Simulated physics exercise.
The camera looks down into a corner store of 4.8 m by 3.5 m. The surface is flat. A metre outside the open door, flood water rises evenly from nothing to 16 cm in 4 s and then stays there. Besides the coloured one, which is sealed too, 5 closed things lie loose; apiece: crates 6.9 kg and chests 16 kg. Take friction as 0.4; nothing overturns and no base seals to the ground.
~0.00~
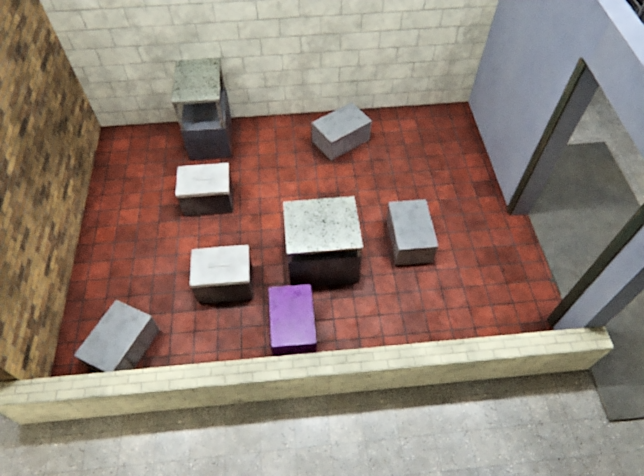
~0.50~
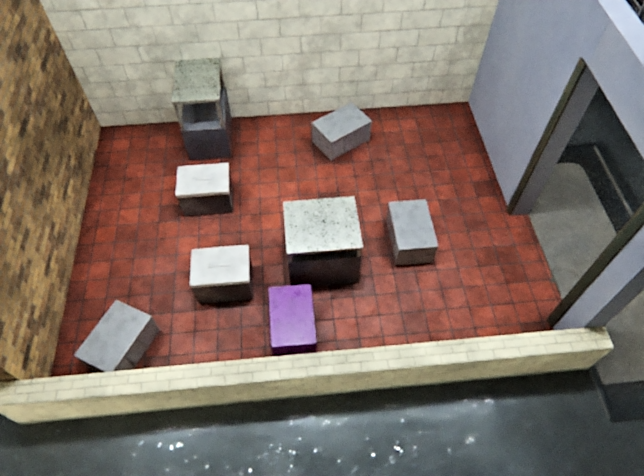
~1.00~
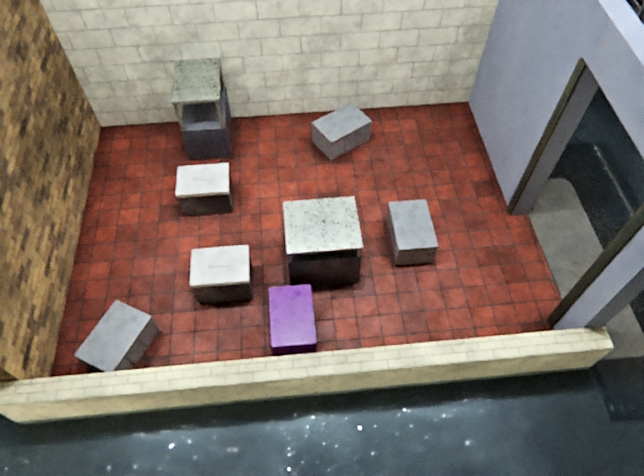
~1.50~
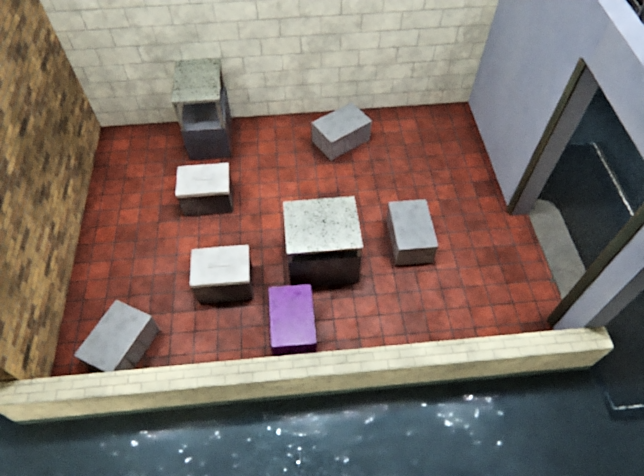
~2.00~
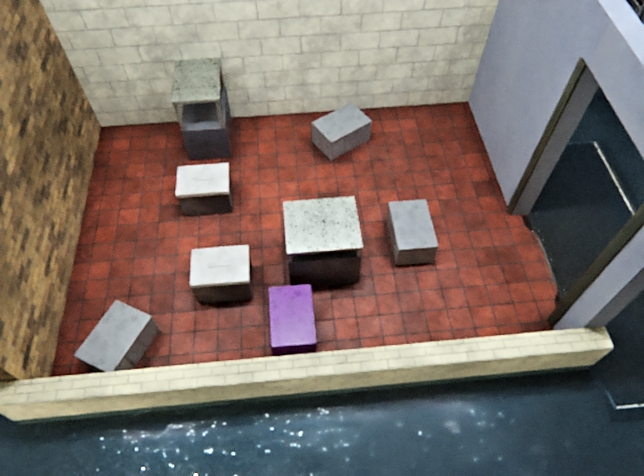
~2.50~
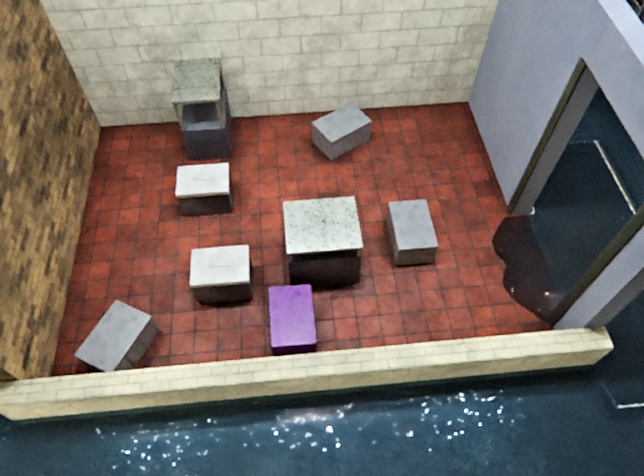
Dark water spreads outside the walls, then enters the doorway while the boxes stay still.
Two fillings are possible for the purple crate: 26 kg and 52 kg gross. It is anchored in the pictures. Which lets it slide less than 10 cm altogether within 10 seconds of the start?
For it, only the larger load is enough.
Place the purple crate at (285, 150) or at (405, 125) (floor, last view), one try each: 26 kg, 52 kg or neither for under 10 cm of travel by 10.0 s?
In turn: Either load holds; either load holds.
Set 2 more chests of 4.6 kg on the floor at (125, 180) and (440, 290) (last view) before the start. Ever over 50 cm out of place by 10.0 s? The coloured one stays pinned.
In turn: Short of it, past it.
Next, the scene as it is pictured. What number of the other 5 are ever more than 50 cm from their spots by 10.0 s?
That makes 1.
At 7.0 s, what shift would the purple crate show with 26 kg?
Roughly 40 cm.
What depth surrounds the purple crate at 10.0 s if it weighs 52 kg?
About 8 cm.
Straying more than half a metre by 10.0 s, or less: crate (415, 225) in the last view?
It is more.
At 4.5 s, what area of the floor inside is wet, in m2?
Some 4.5 m2.
After 3.5 s the purple crate would be 0 cm from its start with 26 kg and 0 cm from its start with 52 kg; 0 cm of water round it then.
After 4.5 s the purple crate would be 0 cm from its start with 26 kg and 0 cm from its start with 52 kg; 1 cm of water round it then.
After 7.0 s the purple crate would be 42 cm from its start with 26 kg and 0 cm from its start with 52 kg; 7 cm of water round it then.
After 10.0 s the purple crate would be 85 cm from its start with 26 kg and 0 cm from its start with 52 kg; 8 cm of water round it then.
